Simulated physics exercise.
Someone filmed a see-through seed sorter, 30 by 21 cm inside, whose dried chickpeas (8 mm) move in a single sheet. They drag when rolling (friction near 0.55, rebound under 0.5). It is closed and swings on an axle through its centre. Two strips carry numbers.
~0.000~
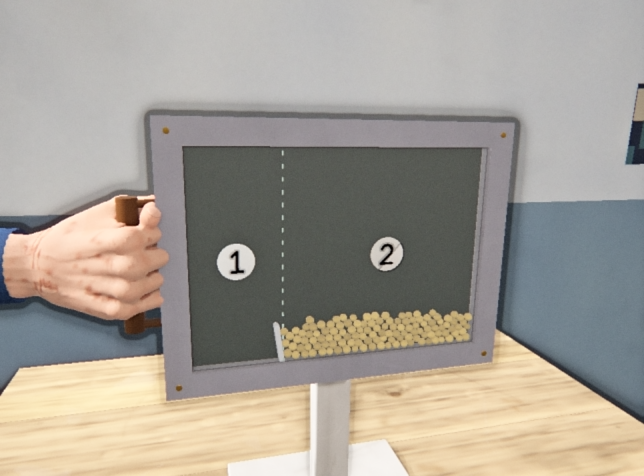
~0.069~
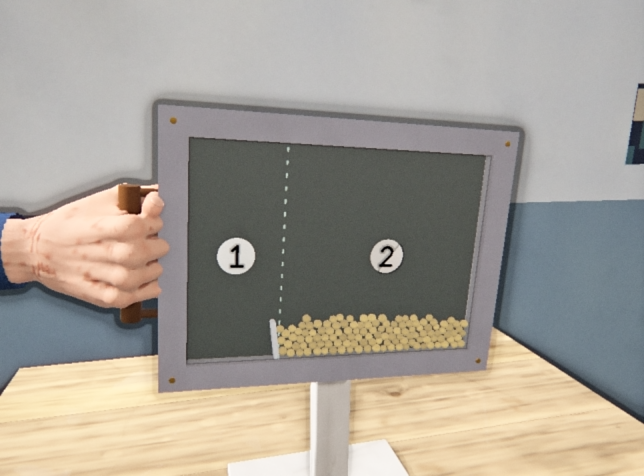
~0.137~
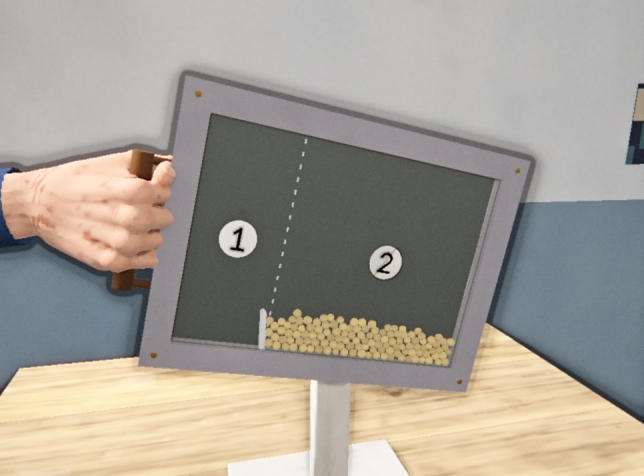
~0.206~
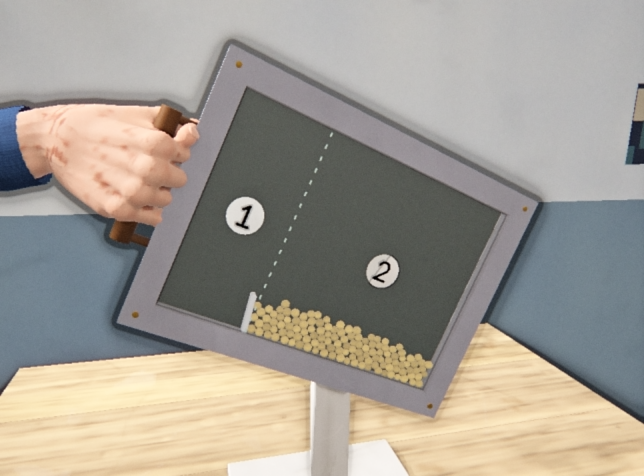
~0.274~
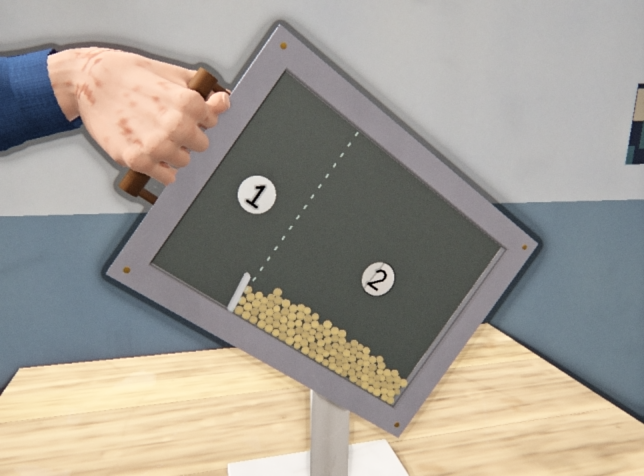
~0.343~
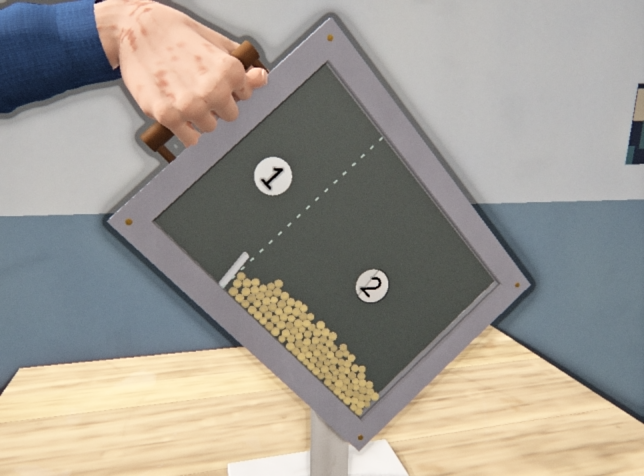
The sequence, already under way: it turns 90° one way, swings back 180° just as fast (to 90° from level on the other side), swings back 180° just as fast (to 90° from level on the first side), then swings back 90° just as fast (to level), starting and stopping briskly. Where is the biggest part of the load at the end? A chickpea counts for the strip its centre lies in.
The one marked 2.
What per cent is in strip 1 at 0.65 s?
Some 0 per cent.
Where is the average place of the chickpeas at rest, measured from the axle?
Some 7 cm right and 8 cm below.
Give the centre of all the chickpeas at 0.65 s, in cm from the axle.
Some 6 cm left and 11 cm below.
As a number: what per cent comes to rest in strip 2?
About 90 per cent.
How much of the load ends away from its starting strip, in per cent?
Roughly 10 per cent.
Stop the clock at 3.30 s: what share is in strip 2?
Roughly 90 per cent.
By 0.65 s, it stands 90° clockwise; the chickpeas' middle is 6 cm left of and 11 cm below the centre; no. 2, 100 %.
By 3.30 s, it stands 46° clockwise; the chickpeas' middle is 4 cm right of and 11 cm below the centre; no. 1, 10 %, no. 2, 90 %.
By 3.63 s, it stands level; the chickpeas' middle is 10 cm right of and 5 cm below the centre; no. 1, 10 %, no. 2, 90 %.
All still by 4.6 s, it stands level; no. 1, 10 %, no. 2, 90 %.
